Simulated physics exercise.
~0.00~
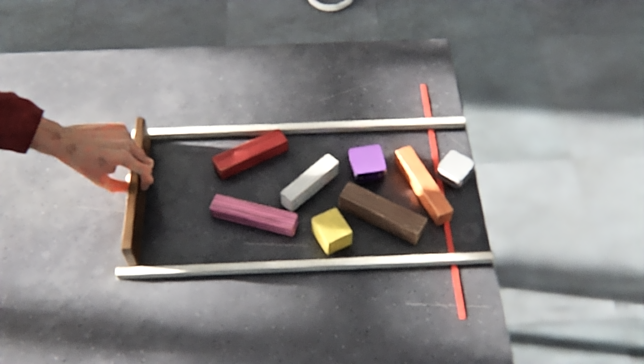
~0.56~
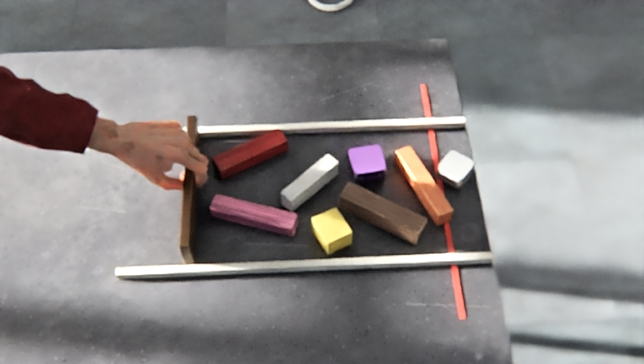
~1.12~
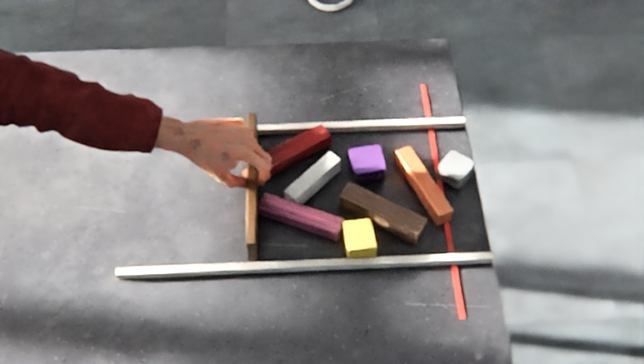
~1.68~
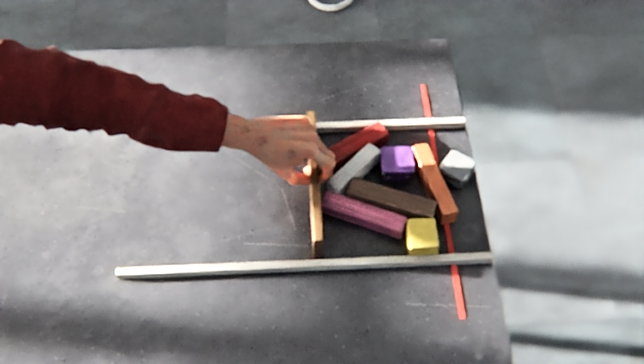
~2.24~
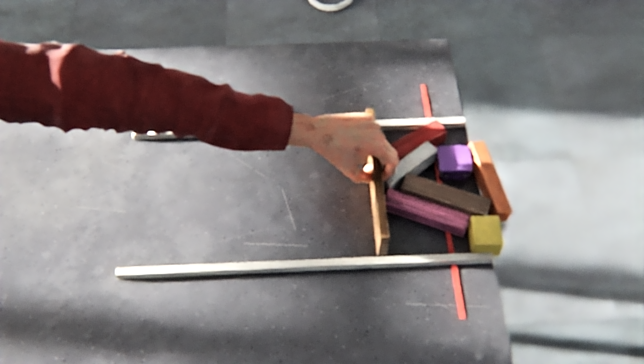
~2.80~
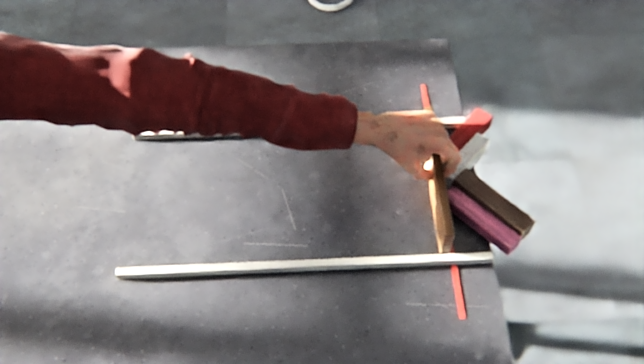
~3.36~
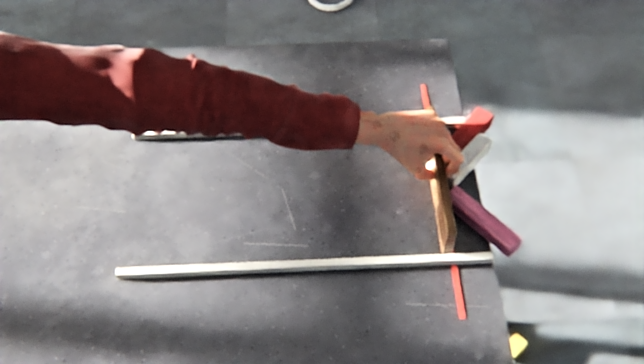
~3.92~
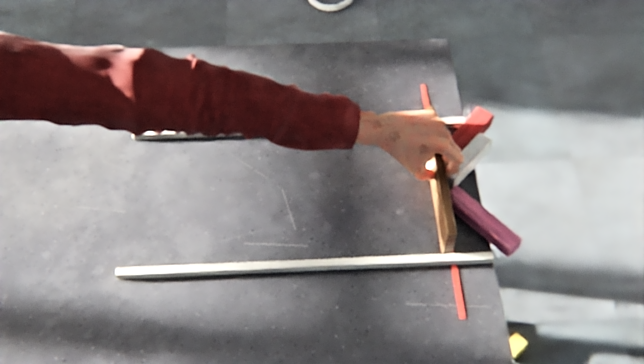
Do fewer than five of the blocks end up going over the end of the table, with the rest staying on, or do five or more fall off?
Five or more fall off. Only the red, pale and pink sticks are still on the table by the board, jutting out over the edge.
